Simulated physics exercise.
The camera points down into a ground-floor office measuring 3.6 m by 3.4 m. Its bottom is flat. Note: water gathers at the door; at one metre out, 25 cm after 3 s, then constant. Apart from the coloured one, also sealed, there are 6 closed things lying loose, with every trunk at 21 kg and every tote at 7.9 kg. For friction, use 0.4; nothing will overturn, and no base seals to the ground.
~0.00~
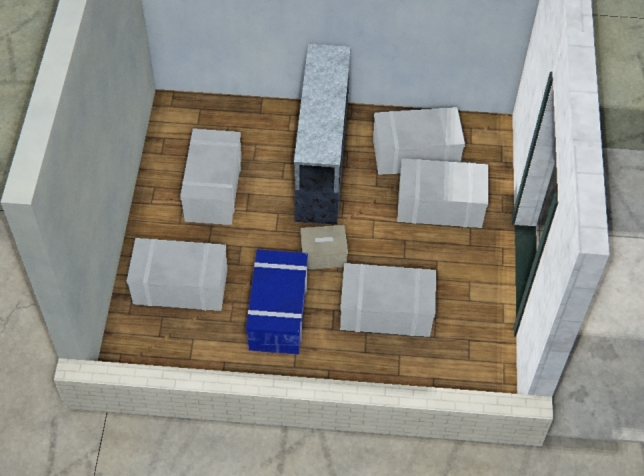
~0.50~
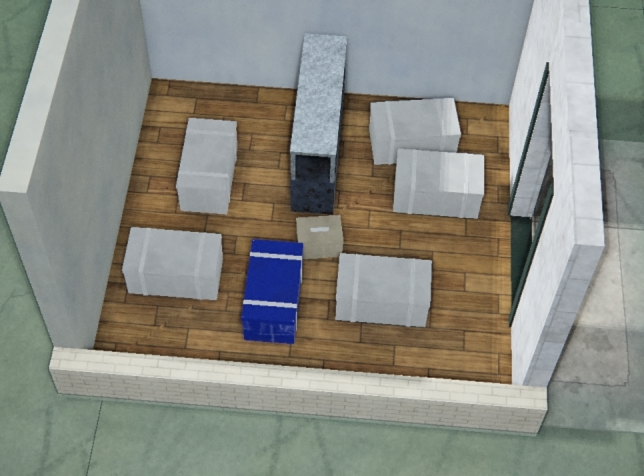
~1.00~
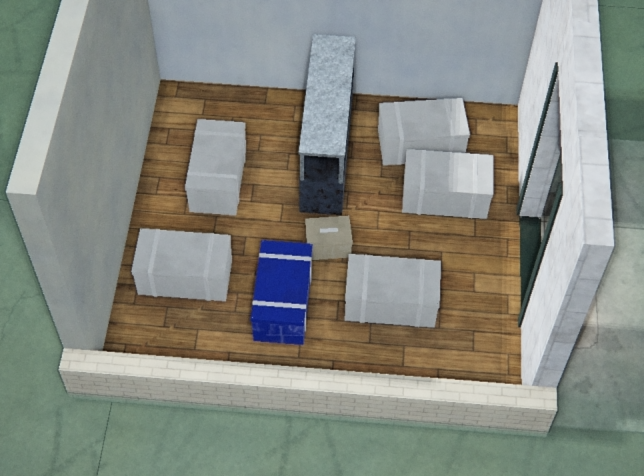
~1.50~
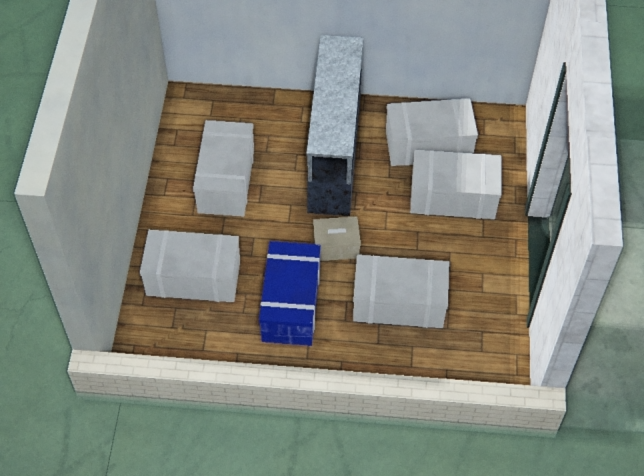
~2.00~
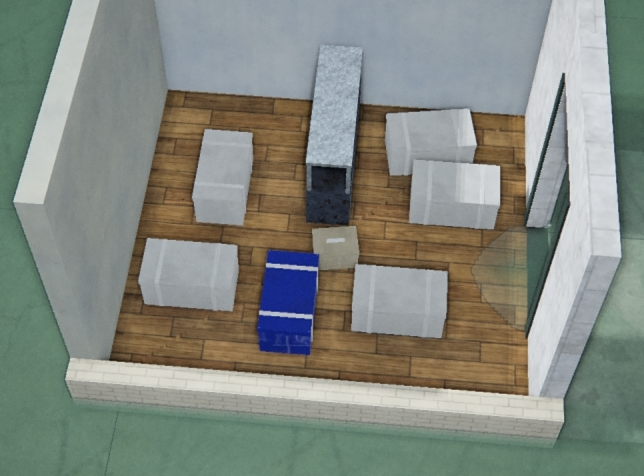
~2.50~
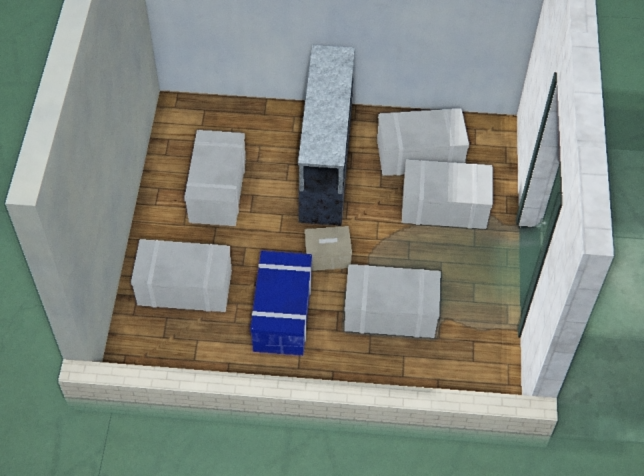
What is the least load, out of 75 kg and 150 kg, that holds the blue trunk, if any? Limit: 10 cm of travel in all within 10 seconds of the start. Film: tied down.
Even the lighter one succeeds.
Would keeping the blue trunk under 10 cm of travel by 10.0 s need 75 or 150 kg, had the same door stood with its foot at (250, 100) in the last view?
If so, then only the second option works.
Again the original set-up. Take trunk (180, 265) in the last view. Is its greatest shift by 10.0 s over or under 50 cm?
Result: Limit not reached.
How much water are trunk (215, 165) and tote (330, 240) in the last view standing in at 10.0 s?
Close to 13 and 15 centimetres.
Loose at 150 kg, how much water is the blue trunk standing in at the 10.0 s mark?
Something like 15 centimetres.
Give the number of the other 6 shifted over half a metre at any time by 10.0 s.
That adds up to 4.
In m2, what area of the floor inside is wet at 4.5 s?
7.0 m2.
After 3.5 s the blue trunk would be 0 cm from its start with 75 kg and 0 cm from its start with 150 kg; 2 cm of water round it then.
After 4.5 s the blue trunk would be 0 cm from its start with 75 kg and 0 cm from its start with 150 kg; 7 cm of water round it then.
After 7.0 s the blue trunk would be 0 cm from its start with 75 kg and 0 cm from its start with 150 kg; 10 cm of water round it then.
After 10.0 s the blue trunk would be 0 cm from its start with 75 kg and 0 cm from its start with 150 kg; 15 cm of water round it then.
